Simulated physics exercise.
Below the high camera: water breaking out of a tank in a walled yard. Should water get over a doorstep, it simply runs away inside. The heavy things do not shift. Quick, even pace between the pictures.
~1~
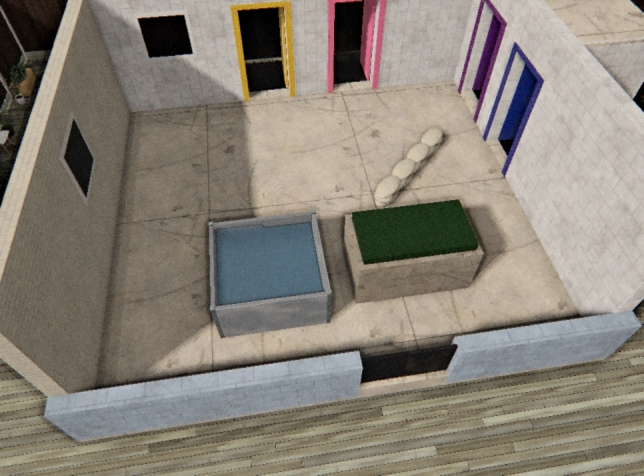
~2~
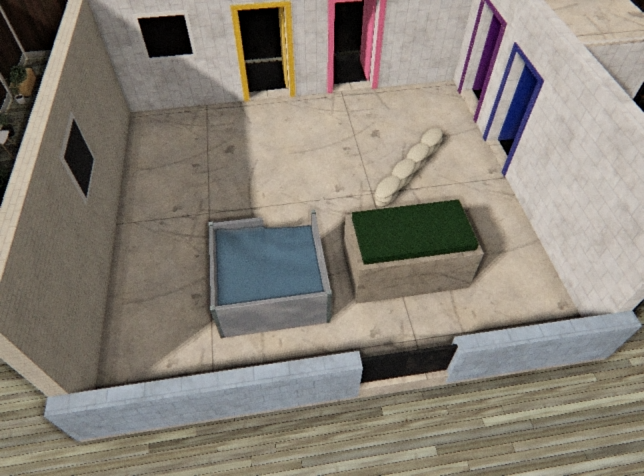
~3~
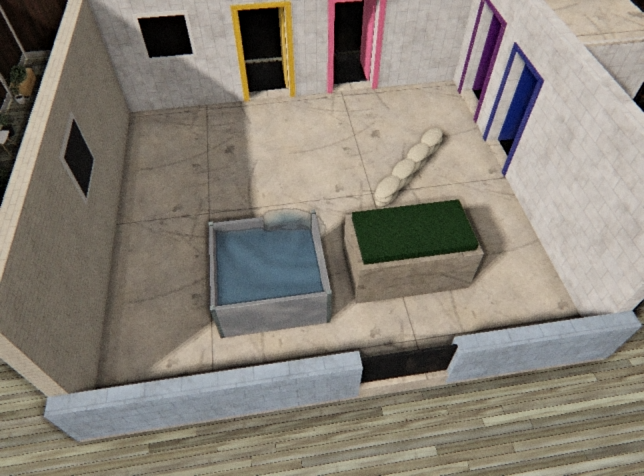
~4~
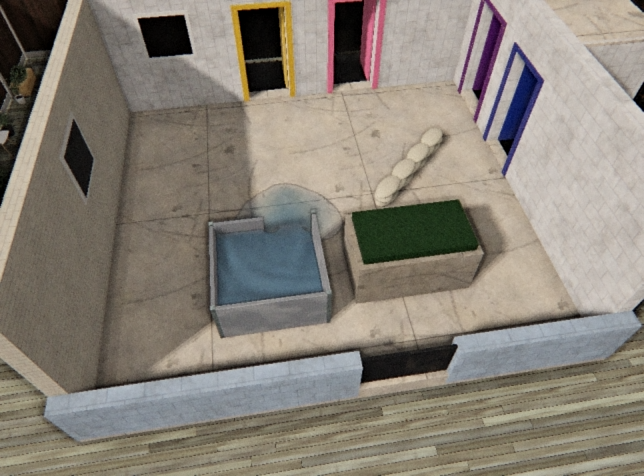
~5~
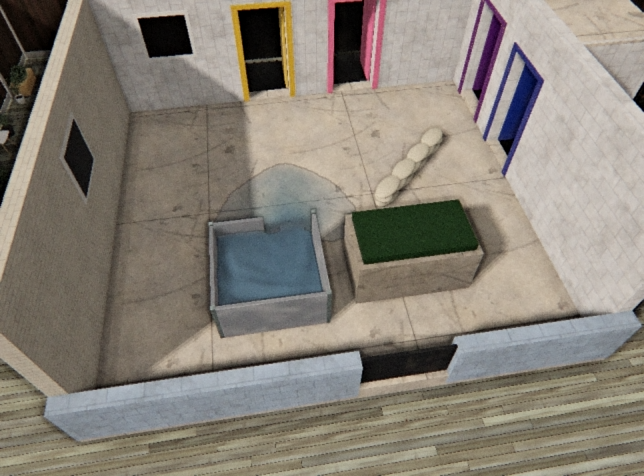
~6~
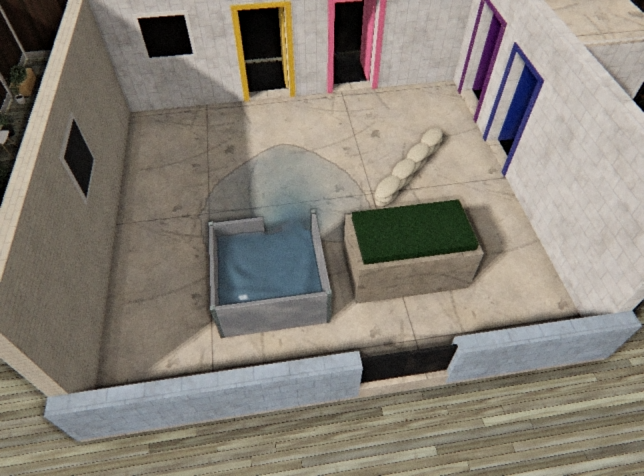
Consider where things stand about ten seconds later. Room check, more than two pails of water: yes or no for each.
Blue door, no; yellow door, yes; purple door, no; pink door, yes.
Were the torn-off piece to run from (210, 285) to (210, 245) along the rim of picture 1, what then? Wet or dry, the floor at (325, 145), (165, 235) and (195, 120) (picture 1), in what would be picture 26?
One by one: Unsoaked; waterlogged; waterlogged.
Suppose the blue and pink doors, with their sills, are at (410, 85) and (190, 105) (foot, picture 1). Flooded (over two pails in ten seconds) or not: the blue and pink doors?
Door by door: Blue is swamped, pink is swamped.
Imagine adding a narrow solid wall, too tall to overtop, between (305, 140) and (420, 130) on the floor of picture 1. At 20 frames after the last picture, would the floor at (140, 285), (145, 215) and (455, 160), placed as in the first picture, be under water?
Point by point: First not reached, second not reached, third not reached.
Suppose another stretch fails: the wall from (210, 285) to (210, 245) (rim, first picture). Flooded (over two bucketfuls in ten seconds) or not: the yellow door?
At the yellow door, the inflow misses the threshold.
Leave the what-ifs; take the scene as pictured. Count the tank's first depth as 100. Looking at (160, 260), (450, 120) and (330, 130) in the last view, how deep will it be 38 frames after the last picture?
4, 8, 2 %.
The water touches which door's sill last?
Result: The blue-painted one.
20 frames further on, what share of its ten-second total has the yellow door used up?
It comes to around 75 percent of the ten-second total.
A moment on, water covers 30 % of the floor; the blue door not reached, the yellow door wet at the sill, nothing in, the purple door not reached, the pink door not reached.
Next, water covers 40 % of the floor; the blue door not reached, the yellow door over two buckets in, the purple door not reached, the pink door under two buckets in.
Then, water covers 45 % of the floor; the blue door not reached, the yellow door far over two buckets in, the purple door wet at the sill, nothing in, the pink door over two buckets in.
Later, water covers 60 % of the floor; the blue door wet at the sill, nothing in, the yellow door far over two buckets in, the purple door wet at the sill, nothing in, the pink door over two buckets in.
In the end, water covers 85 % of the floor; the blue door under two buckets in, the yellow door far over two buckets in, the purple door wet at the sill, nothing in, the pink door over two buckets in.
